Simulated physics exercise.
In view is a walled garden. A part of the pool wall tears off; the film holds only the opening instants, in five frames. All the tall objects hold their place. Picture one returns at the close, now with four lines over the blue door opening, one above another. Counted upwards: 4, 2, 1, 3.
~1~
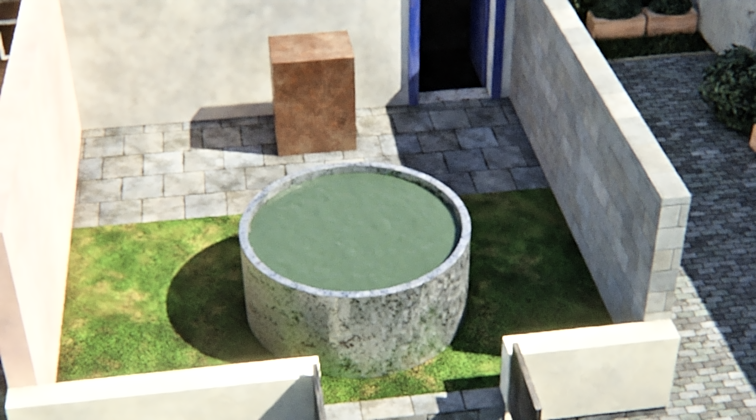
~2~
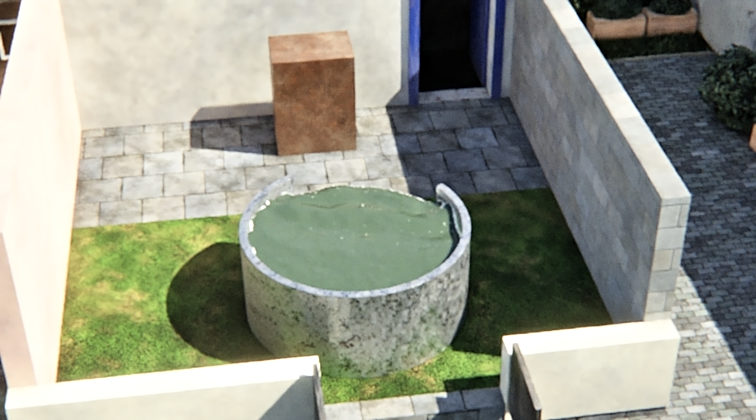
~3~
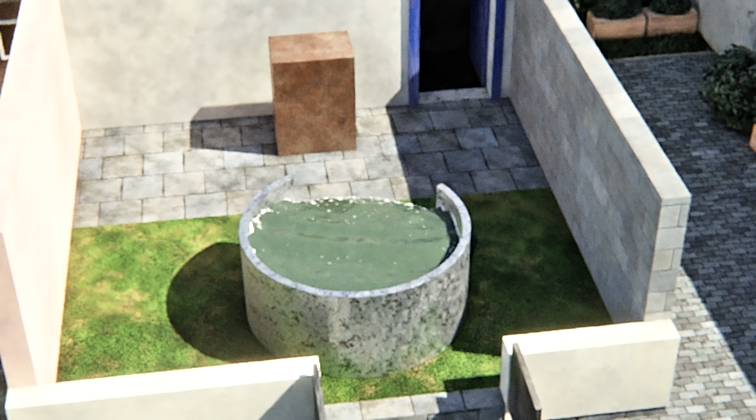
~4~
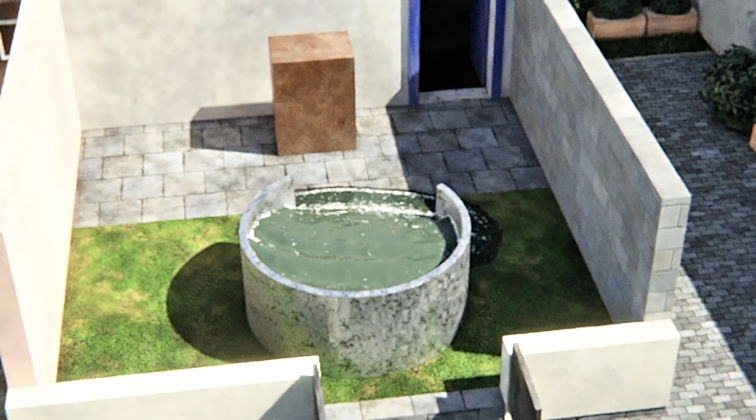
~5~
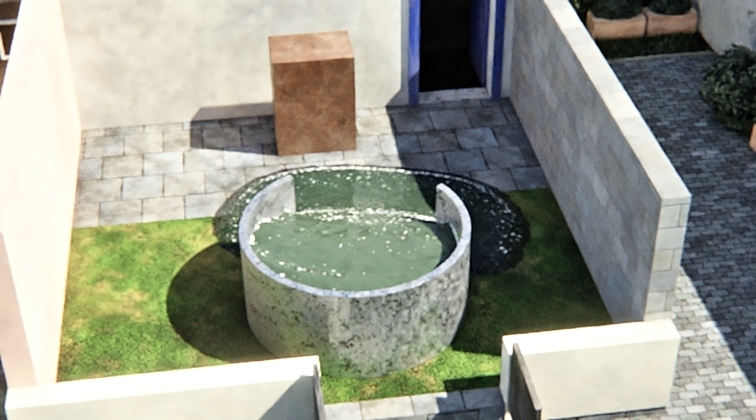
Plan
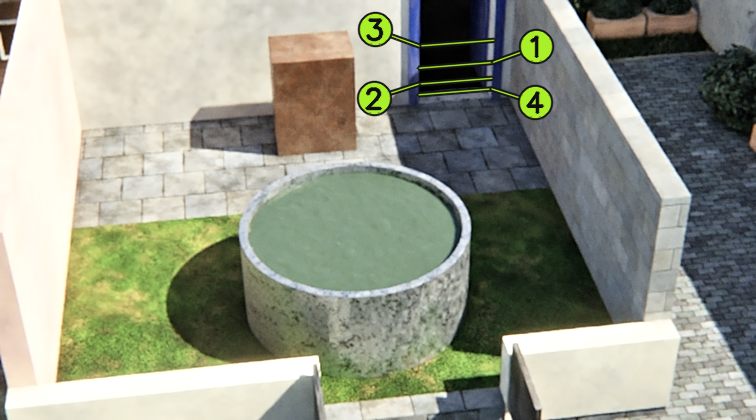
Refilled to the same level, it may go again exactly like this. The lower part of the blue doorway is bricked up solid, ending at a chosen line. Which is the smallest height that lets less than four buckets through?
That is mark 1.
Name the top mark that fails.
2.
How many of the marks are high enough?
Two of the four.
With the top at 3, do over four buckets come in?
No, that is safe.
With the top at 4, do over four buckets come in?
Yes, that goes wrong.
On the marked copy, 1 at (456, 65); 2 at (455, 81); 3 at (456, 43); 4 at (455, 91); from the bottom up 4, 2, 1, 3.
Choosing 1, a splash gets over, under a bucket.
Choosing 2, about 10 bucketfuls get in.
Choosing 3, nothing gets over.
Choosing 4, dozens of bucketfuls pour in.
